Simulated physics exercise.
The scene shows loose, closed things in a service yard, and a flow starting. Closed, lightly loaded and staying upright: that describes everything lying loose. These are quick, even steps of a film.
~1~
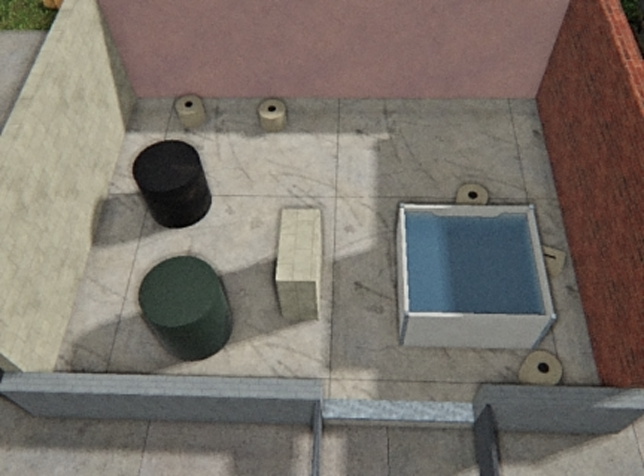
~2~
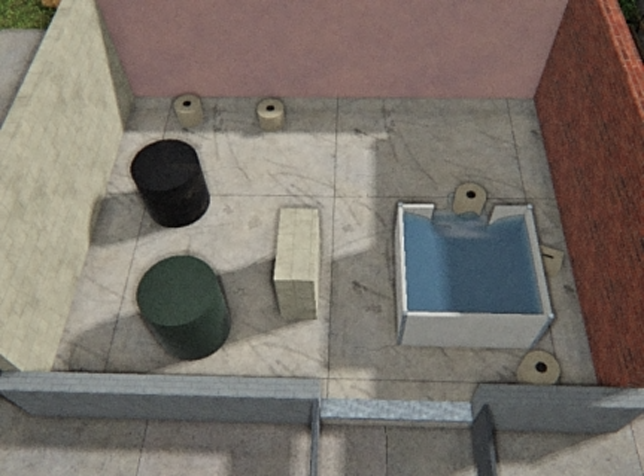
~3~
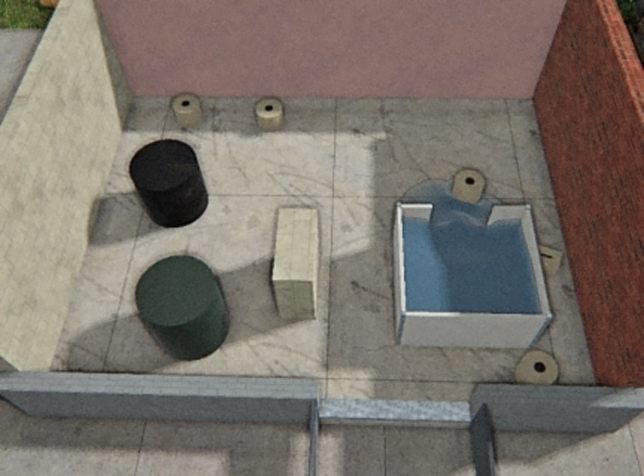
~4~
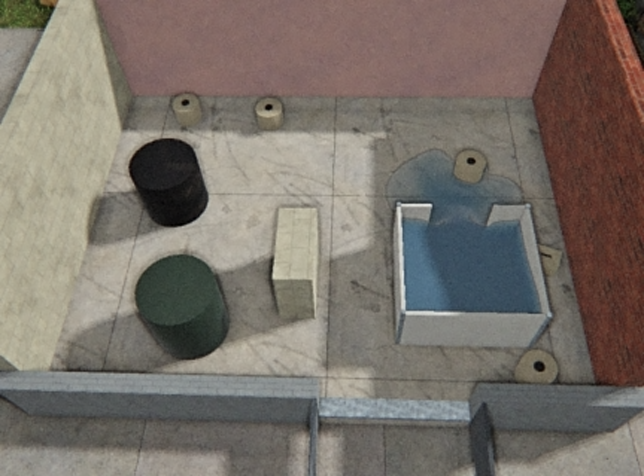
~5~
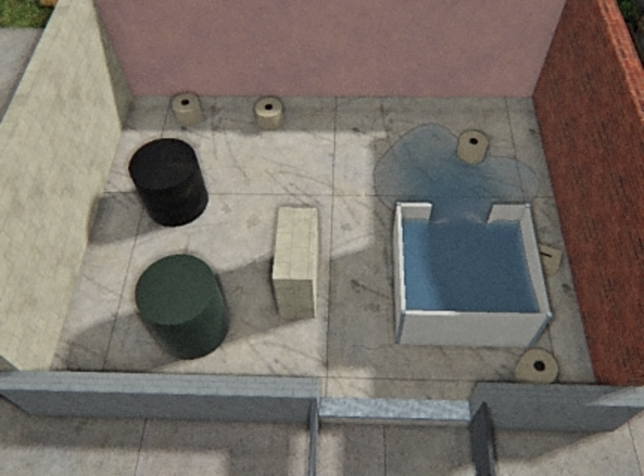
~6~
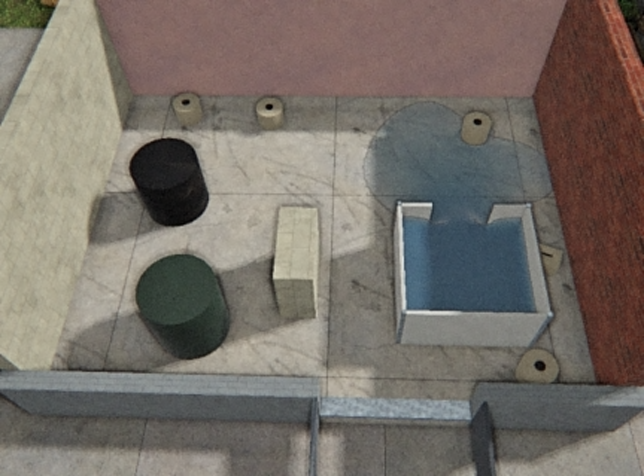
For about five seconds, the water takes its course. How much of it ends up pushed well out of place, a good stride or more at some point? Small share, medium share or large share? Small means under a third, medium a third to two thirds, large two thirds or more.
A large share.
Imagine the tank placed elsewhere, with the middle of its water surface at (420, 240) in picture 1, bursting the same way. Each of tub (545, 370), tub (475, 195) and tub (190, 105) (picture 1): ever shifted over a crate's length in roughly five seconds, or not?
Item one not displaced far, item two not displaced far, item three travelled far enough.
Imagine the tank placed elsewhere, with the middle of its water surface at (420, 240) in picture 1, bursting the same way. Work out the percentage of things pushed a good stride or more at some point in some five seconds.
My answer would be about 60 in a hundred.
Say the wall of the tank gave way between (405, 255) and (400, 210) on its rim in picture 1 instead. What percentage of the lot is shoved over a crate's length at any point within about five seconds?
Estimate: Close to 40 in a hundred.
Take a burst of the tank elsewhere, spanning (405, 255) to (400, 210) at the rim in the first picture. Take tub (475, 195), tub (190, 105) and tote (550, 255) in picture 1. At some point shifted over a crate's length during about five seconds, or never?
First below the mark, then over the mark, then below the mark.
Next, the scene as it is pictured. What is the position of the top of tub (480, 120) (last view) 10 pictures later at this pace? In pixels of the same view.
About (521, 101).
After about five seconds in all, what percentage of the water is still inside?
100 %.
A moment on, 1 of 5 are well off their spots; 0 afloat.
Next, 1 of 5 are well off their spots; 1 afloat.
Later, 3 of 5 are well off their spots; 1 afloat.
In the end, 4 of 5 are well off their spots, and 4 have been at some point; 3 afloat.
